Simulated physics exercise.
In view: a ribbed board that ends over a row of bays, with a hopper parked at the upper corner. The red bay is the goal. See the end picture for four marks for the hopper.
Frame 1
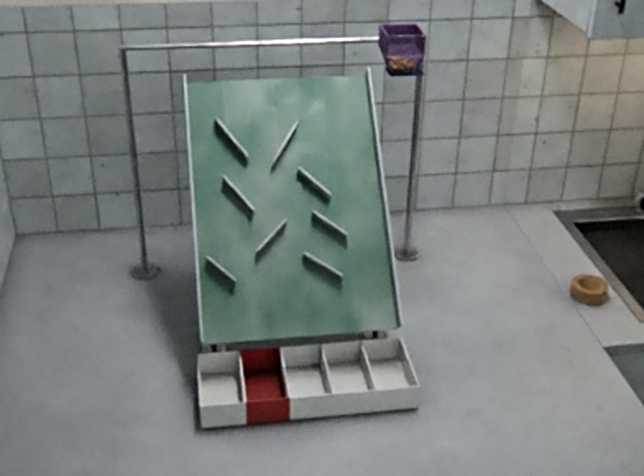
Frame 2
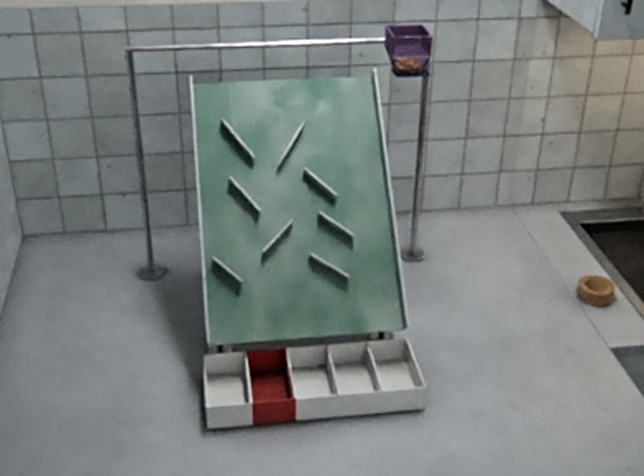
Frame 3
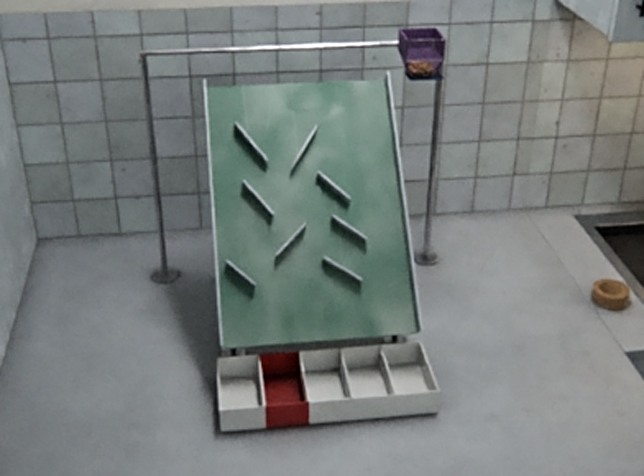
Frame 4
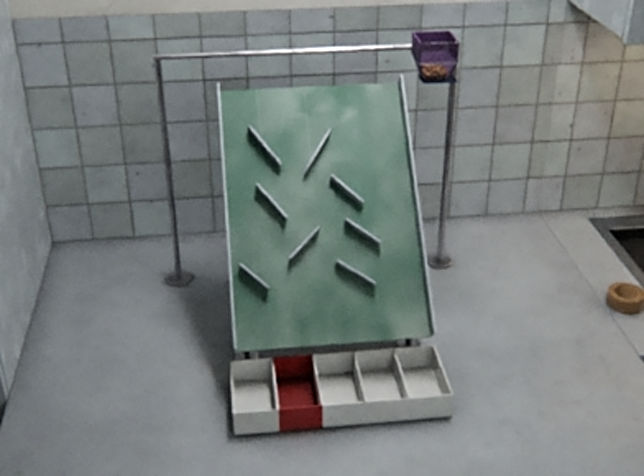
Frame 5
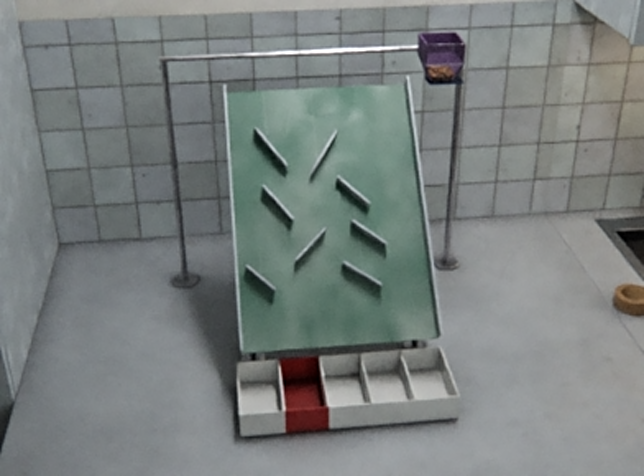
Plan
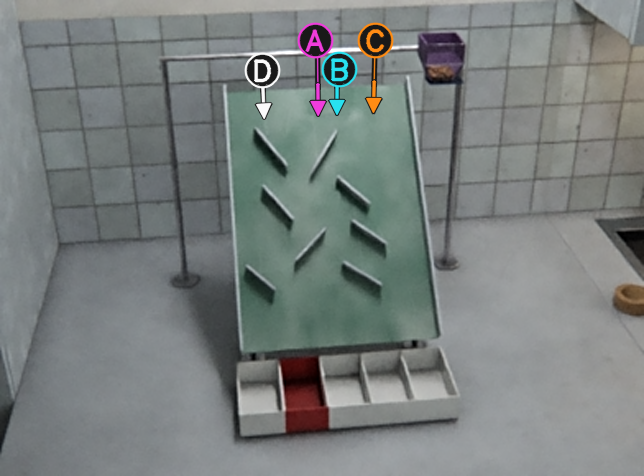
The footage shows a tilted green board with angled ribs above a row of five bays, one red, and a purple hopper at the upper right. The view shifts slightly, moving the setup rightward, while nothing on it visibly moves.
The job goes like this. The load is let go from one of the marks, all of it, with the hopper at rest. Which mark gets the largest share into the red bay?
Best: A.
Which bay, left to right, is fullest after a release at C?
The fifth from the left.
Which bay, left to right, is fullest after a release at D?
The second.
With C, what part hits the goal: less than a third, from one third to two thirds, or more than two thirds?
Mark C gives less than a third.
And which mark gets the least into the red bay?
C it is.
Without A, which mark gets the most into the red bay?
D.
On the marked copy, mark A meets the board at (318, 110); mark B meets the board at (337, 109); mark C meets the board at (373, 107); mark D meets the board at (263, 113).
Choosing A, most in the red bay, about a quarter in other bays, a stray few outside the box.
Choosing B, about a quarter in the red bay, about two thirds in other bays, a small part outside the box.
Choosing C, none in the red bay, nearly all in other bays.
Choosing D, about half in the red bay, about a third in other bays.
